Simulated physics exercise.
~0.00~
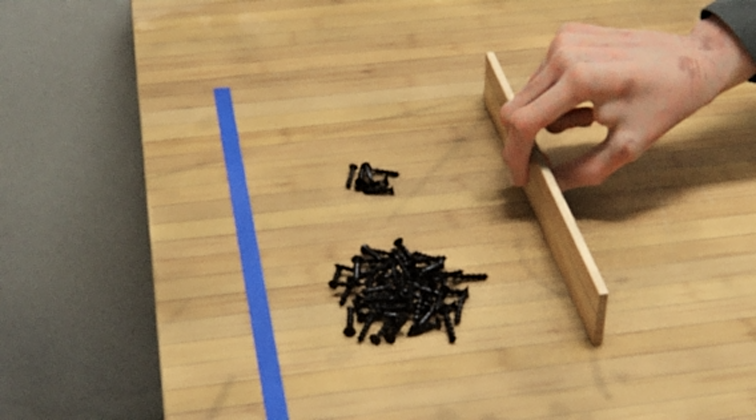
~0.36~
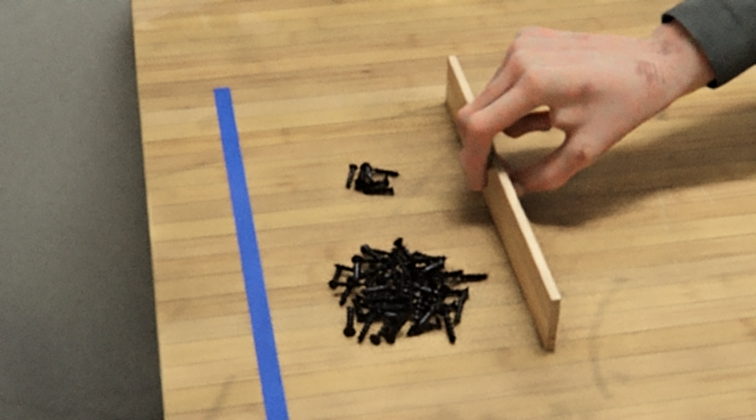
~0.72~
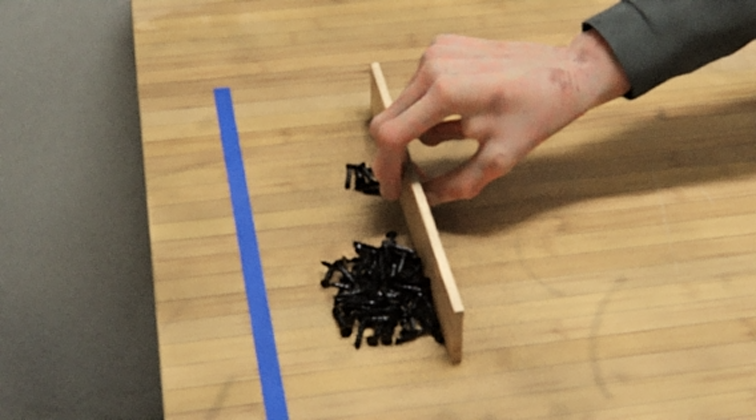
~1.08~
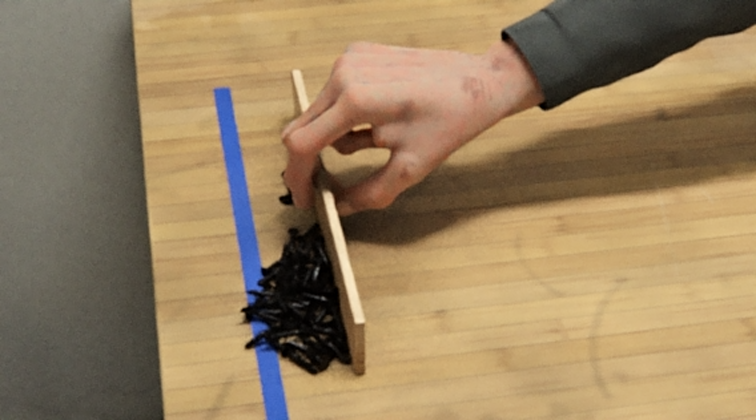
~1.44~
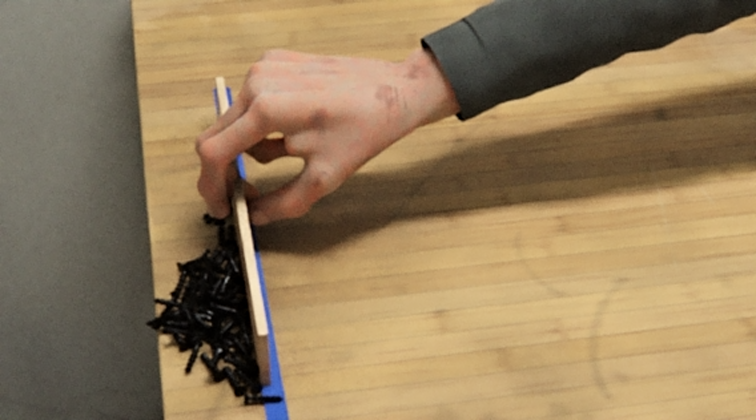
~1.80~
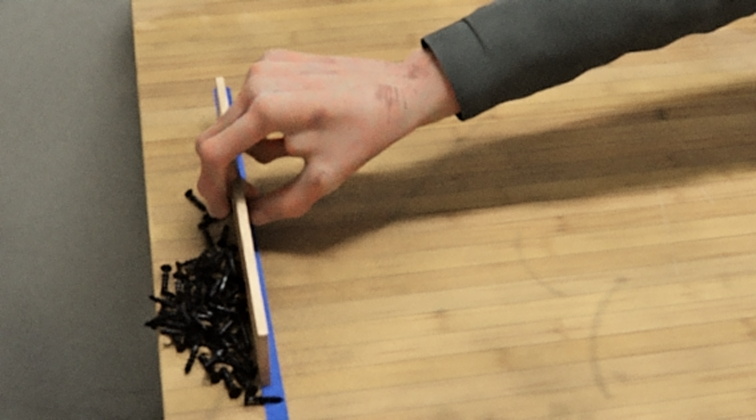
To begin with, a hand holds a thin strip of wood upright on a wooden table, to the right of a large pile and a small pile of black screws, with a line of blue tape farther left. The hand slides the strip left, and it reaches the screws. It pushes both piles along, and the larger one bunches up and starts to cross the tape. The strip stops on the blue tape, with most of the screws heaped just beyond it near the table's left edge. In the end, the hand still holds the strip there, and both handfuls remain on the table.
